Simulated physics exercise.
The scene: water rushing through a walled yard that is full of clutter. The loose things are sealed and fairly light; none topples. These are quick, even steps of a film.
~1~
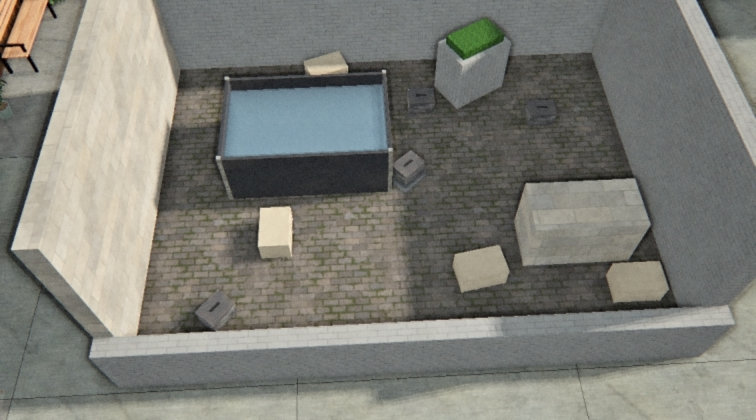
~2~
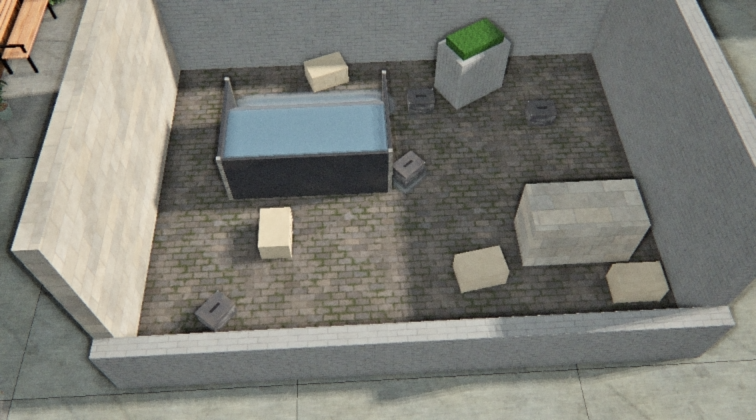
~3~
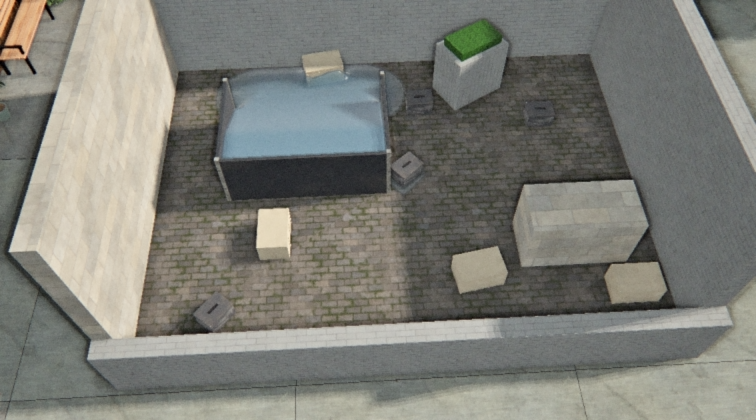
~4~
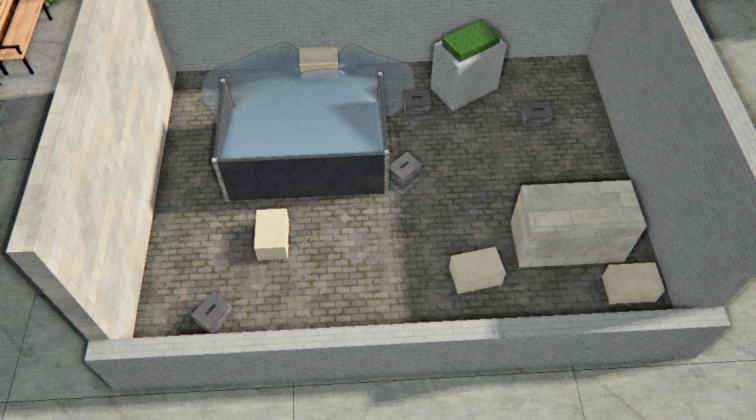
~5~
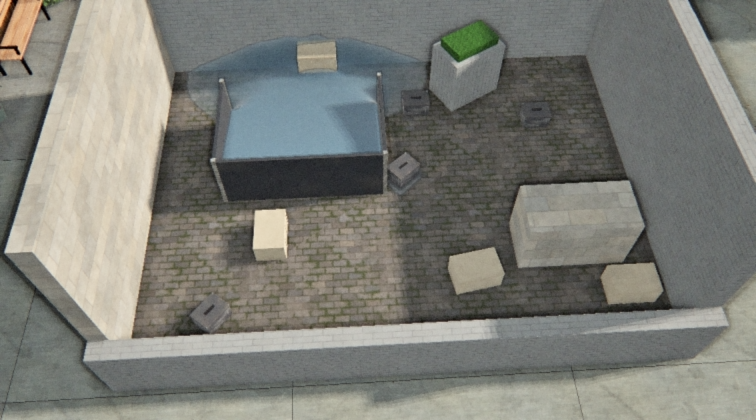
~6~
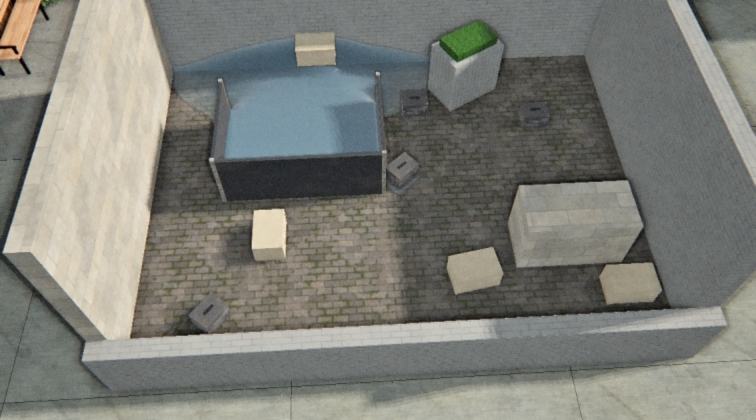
In a walled yard, water spills over a tank's back edge and lifts a pale block slightly.
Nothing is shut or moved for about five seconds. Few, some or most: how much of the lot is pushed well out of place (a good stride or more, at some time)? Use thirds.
Share: Between one and two thirds.
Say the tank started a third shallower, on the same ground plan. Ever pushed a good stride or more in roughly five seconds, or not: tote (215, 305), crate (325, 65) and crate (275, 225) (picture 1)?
One after the other: Swept aside, pushed that far, under that.
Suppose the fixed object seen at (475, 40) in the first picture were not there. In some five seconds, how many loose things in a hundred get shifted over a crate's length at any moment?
Close to 60 %.
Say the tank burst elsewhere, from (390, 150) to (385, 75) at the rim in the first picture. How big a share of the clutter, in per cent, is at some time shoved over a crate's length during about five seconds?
I make it 80 per cent.
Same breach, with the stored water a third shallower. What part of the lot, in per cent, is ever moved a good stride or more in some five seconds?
Roughly 50 per cent.
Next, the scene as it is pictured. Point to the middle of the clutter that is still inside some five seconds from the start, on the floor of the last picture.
Roughly at (464, 247).
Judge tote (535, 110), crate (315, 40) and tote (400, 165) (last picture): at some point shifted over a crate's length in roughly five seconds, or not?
One after the other: No, yes, moved that far.
A moment on, 0 of 8 are well off their spots; 1 afloat.
Next, 2 of 8 are well off their spots; 1 afloat.
Later, 3 of 8 are well off their spots; 5 afloat.
In the end, 5 of 8 are well off their spots, and 5 have been at some point; 6 afloat.
